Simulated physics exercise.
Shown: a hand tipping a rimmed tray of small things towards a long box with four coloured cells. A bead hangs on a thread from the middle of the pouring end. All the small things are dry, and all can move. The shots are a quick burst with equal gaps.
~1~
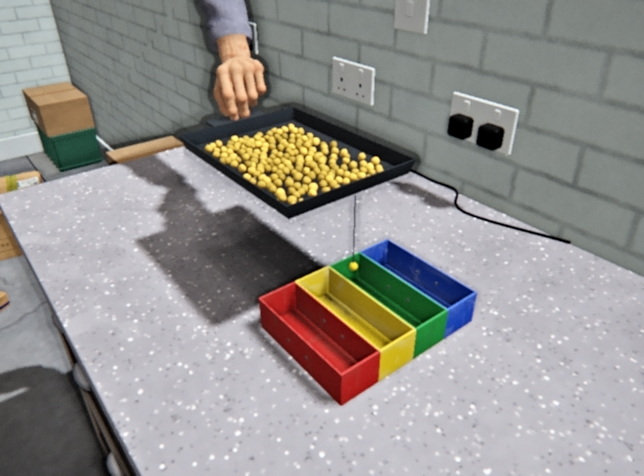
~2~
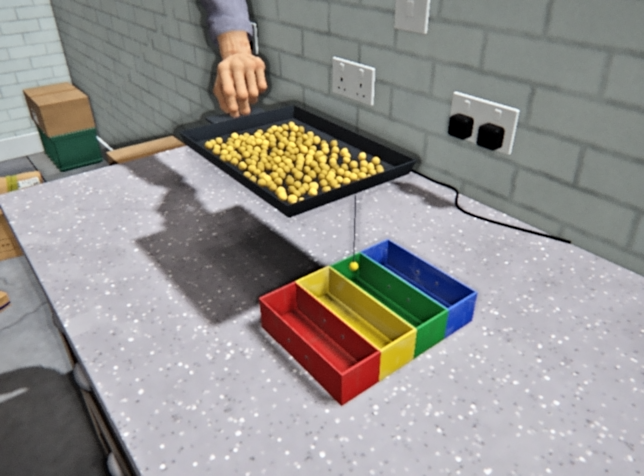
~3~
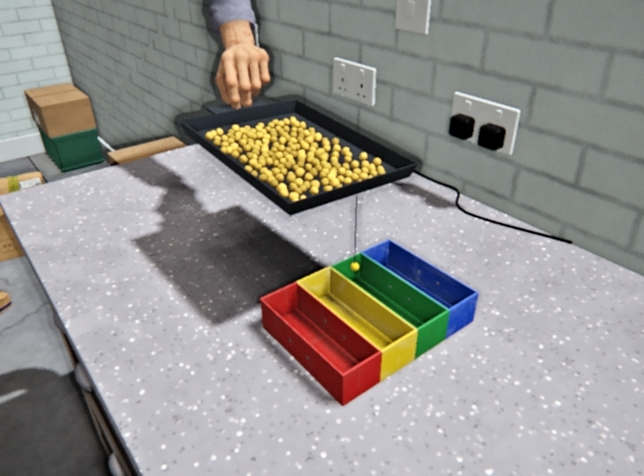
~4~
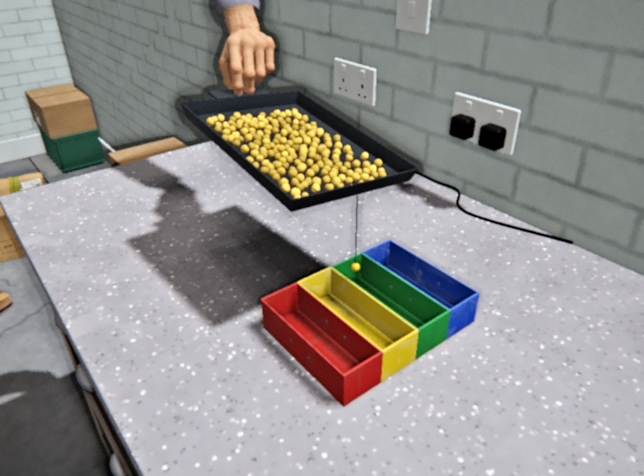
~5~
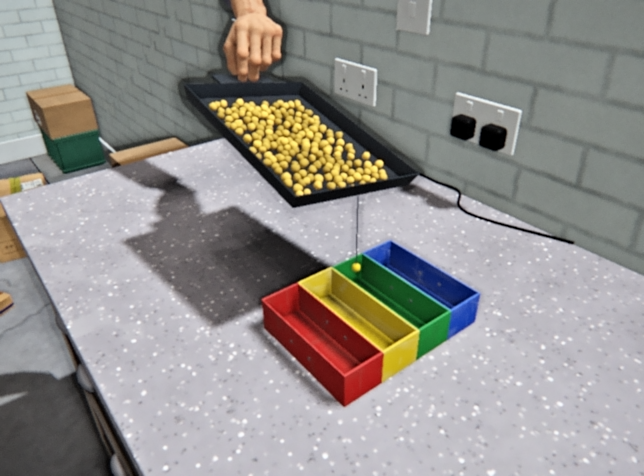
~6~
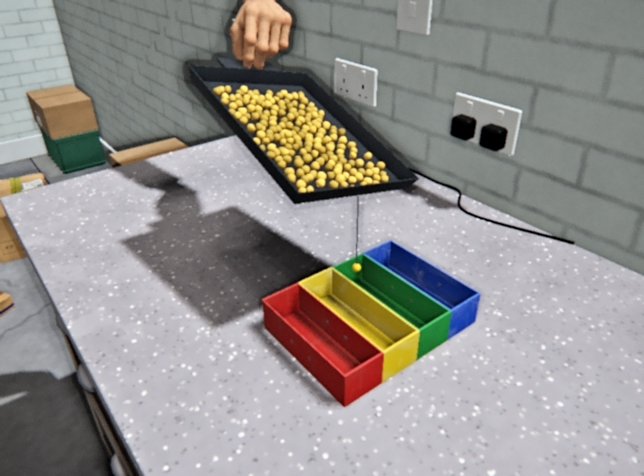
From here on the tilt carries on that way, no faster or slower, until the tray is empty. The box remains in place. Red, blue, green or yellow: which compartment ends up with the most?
The blue one.
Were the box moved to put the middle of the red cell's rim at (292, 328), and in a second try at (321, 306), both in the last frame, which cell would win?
So it would be that blue cell first and the blue cell after that.
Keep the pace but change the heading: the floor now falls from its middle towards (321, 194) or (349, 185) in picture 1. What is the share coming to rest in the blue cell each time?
First heading 0 %, second heading 30 %.
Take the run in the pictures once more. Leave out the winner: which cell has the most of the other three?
Second place belongs to green.
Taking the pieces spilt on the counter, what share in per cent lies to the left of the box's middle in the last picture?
Roughly 10 in a hundred.
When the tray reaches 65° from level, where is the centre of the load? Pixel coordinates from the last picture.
(365, 144).
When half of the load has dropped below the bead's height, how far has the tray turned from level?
Roughly 110 degrees from level.
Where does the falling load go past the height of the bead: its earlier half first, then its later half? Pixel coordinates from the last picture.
(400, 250) for the early half, (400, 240) for the late half.
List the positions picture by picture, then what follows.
Corners of the pouring end at (288, 203) and (410, 159), level; middle of the load at (292, 160), puffed corn balls; bead on its thread at (353, 267); red cell at (360, 375); yellow cell at (397, 352); green cell at (430, 332); blue cell at (460, 313), in the first frame.
Corners of the pouring end at (289, 202) and (410, 160), level; middle of the load at (292, 158), in the second frame.
Corners of the pouring end at (291, 200) and (412, 163), tipped barely, lowest at the right corner; middle of the load at (293, 154), in the third frame.
Corners of the pouring end at (294, 196) and (413, 167), tipped a little, lowest at the right corner; middle of the load at (295, 148), in the fourth frame.
Corners of the pouring end at (297, 193) and (414, 172), tipped clearly, lowest at the right corner; middle of the load at (298, 142), in the fifth frame.
Corners of the pouring end at (300, 189) and (414, 176), tipped clearly, lowest at the right corner; middle of the load at (301, 136); red cell at (364, 377); yellow cell at (400, 354); green cell at (434, 333); blue cell at (464, 314), in the sixth frame.
Soon, tray tipped steeply; all on the tray.
A while on, tray tipped past a quarter turn; most on the tray; a small part in the blue cell; a stray few in the green cell; a small part falling or outside the box.
Towards the end, tray tipped past a quarter turn; about two thirds in the blue cell; a small part in the green cell; about a quarter falling or outside the box.
Finally, tray tipped past a quarter turn; about two thirds in the blue cell; a small part in the green cell; none in the red cell; none in the yellow cell; about a quarter outside the box.
